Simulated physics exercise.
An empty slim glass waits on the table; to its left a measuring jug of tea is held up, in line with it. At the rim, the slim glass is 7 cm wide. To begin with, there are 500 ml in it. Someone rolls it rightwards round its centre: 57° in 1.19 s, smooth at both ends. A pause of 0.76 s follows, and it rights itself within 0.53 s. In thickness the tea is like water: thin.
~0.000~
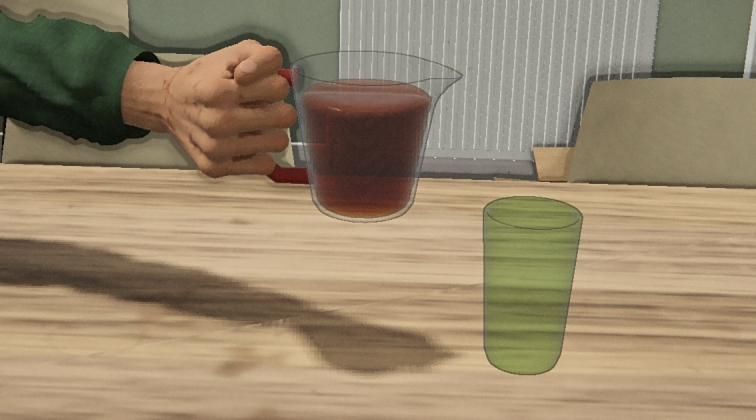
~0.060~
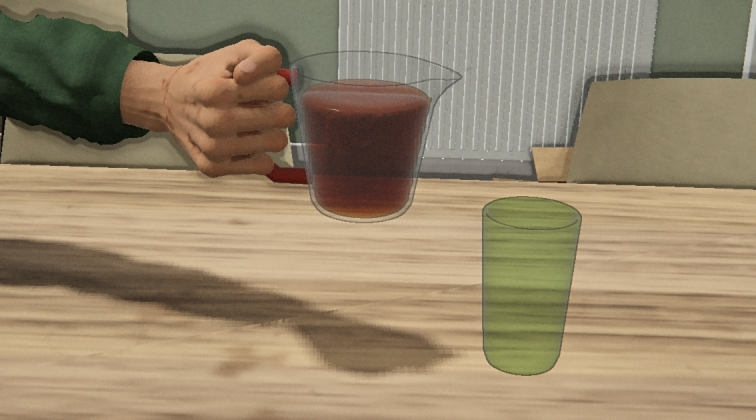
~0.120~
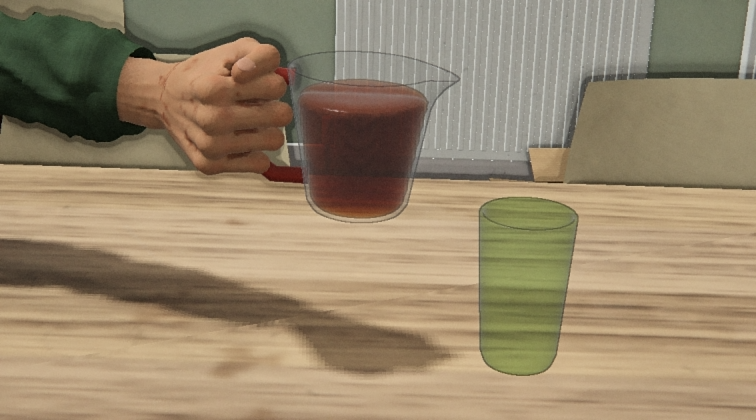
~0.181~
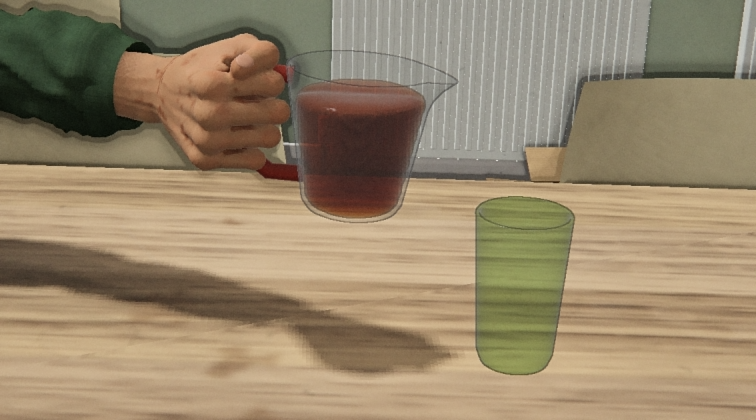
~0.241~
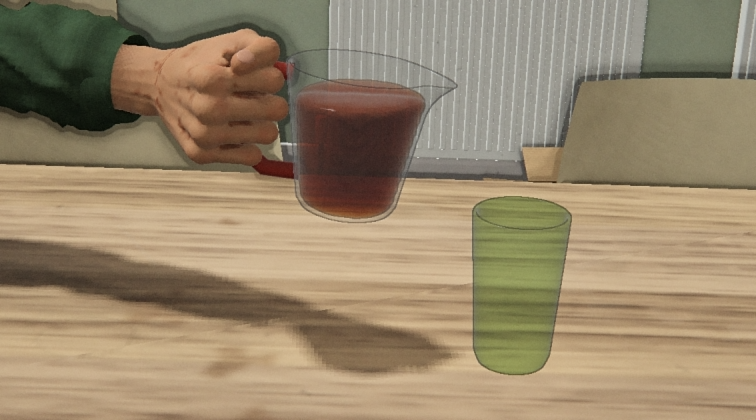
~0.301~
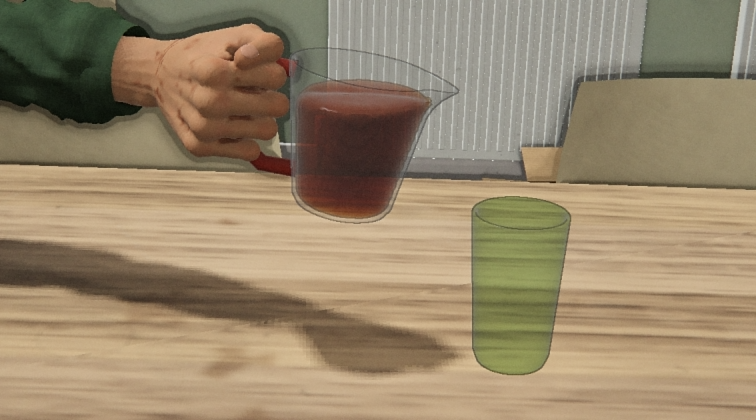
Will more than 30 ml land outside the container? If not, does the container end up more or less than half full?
No, more than half full and nothing spilt.
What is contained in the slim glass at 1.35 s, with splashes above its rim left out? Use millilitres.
Around 230 ml.
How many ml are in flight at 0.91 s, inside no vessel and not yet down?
Estimate: Close to 40 ml.
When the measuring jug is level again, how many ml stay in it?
170 ml, roughly.
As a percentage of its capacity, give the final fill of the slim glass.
Roughly 90 %.
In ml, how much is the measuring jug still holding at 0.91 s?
Contents remaining: Around 410 ml.
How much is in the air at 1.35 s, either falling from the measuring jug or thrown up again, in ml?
Volume in flight: Around 20 ml.
Then, 0.91 s in, the tilt is 49° and the slim glass has 60 ml, the measuring jug 410 ml, and 0 ml is on the table.
Then, 1.35 s in, the tilt is 57° and the slim glass has 225 ml, the measuring jug 255 ml, and 5 ml is on the table.
Then, 1.82 s in, the tilt is 57° and the slim glass has 300 ml, the measuring jug 195 ml, and 10 ml is on the table.
Then, 2.32 s in, the tilt is 12° and the slim glass has 320 ml, the measuring jug 175 ml, and 10 ml is on the table.
Finally, the slim glass has 320 ml, the measuring jug 175 ml, and 10 ml is on the table.
